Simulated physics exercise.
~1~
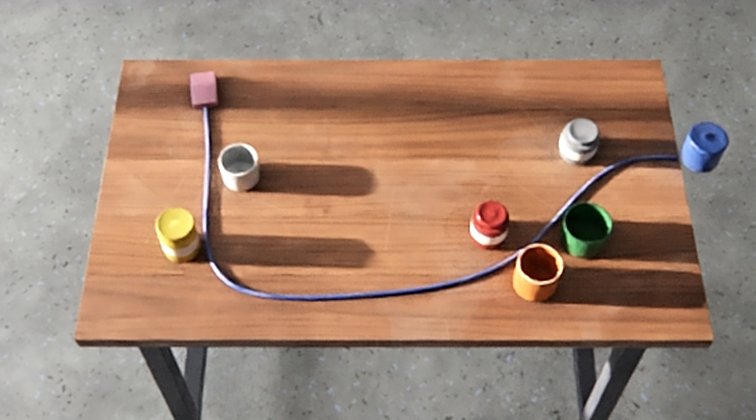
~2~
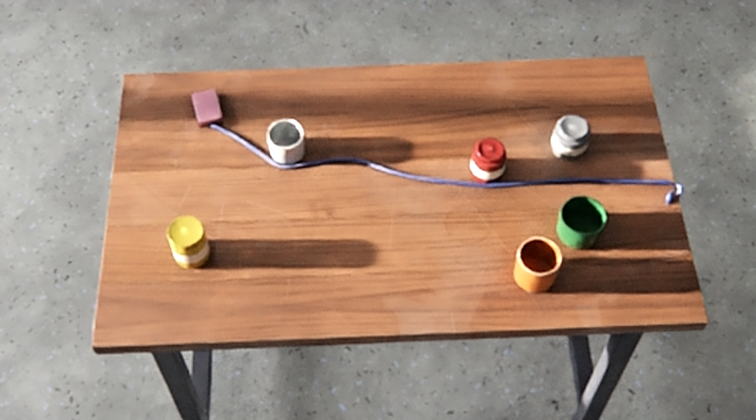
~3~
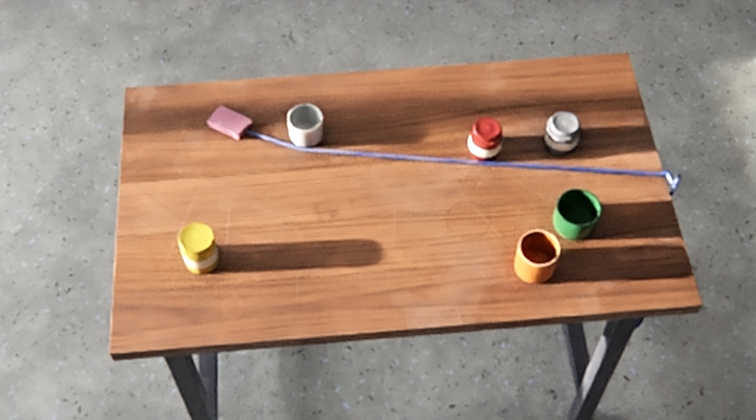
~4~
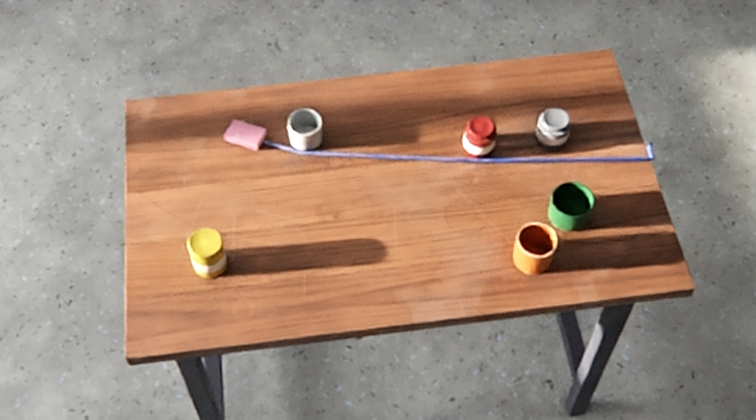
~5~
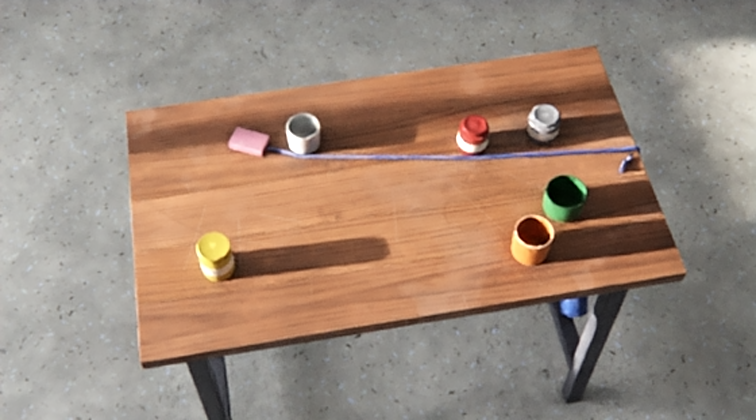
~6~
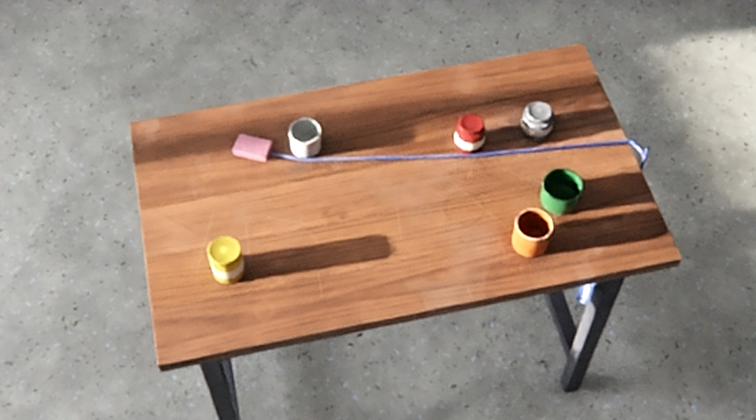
On a wooden table, a blue object at the right end of a cable drops over the edge, pulling the cord taut and dragging a white mug, a red jar and a pink block. It ends hanging below the tabletop, while the mug, jar and block remain on top.
